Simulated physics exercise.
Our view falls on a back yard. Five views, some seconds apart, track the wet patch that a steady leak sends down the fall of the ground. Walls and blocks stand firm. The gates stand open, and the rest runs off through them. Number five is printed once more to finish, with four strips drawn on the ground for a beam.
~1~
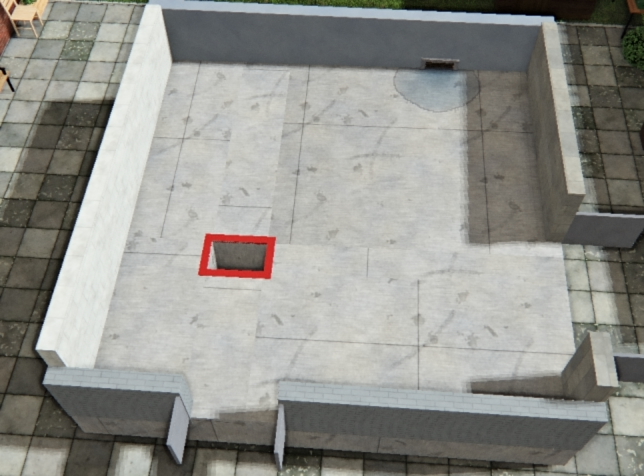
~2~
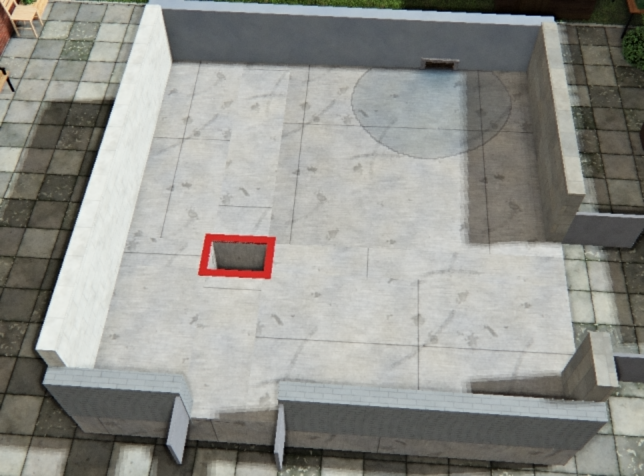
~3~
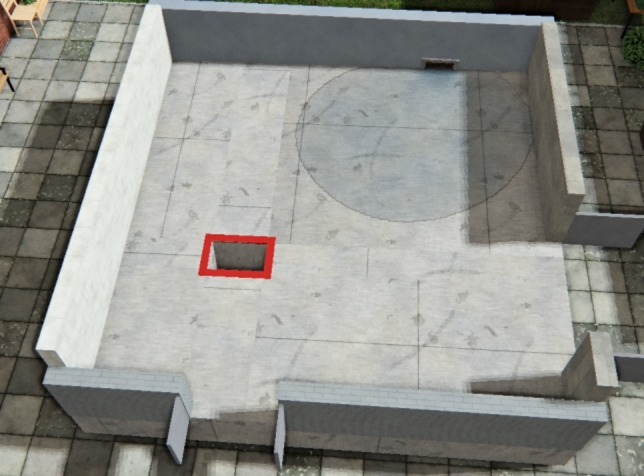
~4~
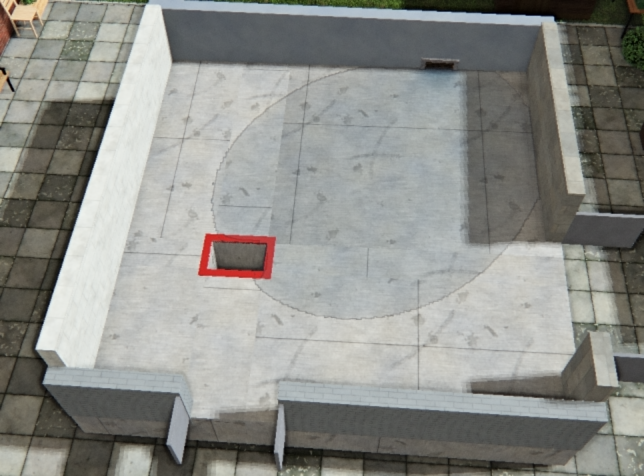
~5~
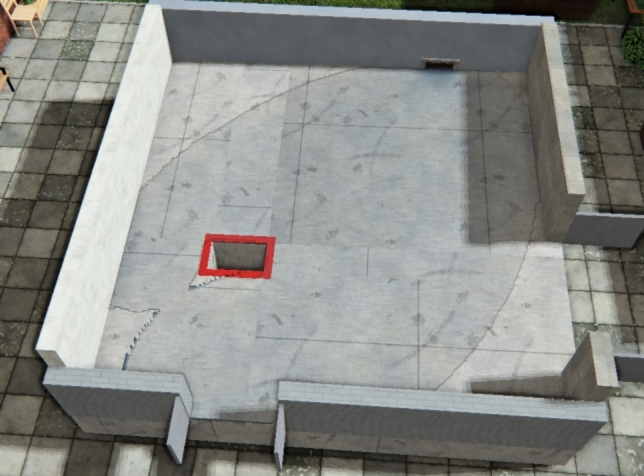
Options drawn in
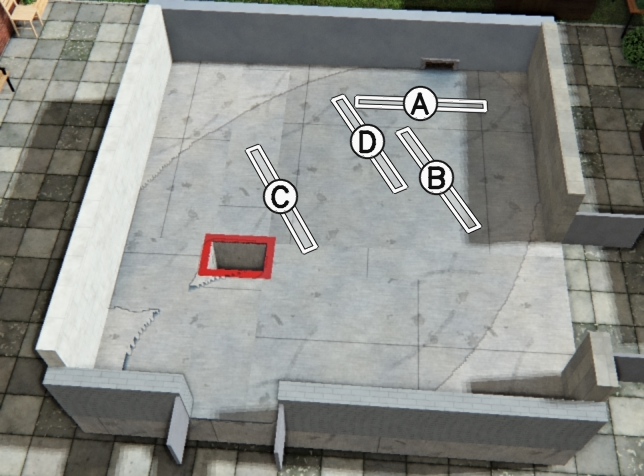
A paved back yard is seen from high above at a slant, its pale slab floor enclosed by low walls with open gaps at the front and right. A red-rimmed rectangular drain sits left of centre, and a small dark outfall opens in the grey back wall. From the outfall a thin bluish sheet of water spreads forward and leftward, reaches the drain and passes around it, while the camera stays still.
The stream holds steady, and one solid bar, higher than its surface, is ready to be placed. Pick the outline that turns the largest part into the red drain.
The answer is position B.
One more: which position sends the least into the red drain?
C.
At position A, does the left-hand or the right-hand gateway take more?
The left gate.
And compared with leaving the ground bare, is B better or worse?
Position B is worse.
In white, A from (356, 101) to (485, 106); B from (402, 130) to (473, 228); C from (253, 148) to (310, 249); D from (337, 98) to (400, 189).
With A, about 11 % of the stream goes into the red drain, about 88 % out by the gates.
With B, about 20 % of the stream goes into the red drain, about 79 % out by the gates.
With C, about 8 % of the stream goes into the red drain, about 91 % out by the gates.
With D, about 13 % of the stream goes into the red drain, about 85 % out by the gates.
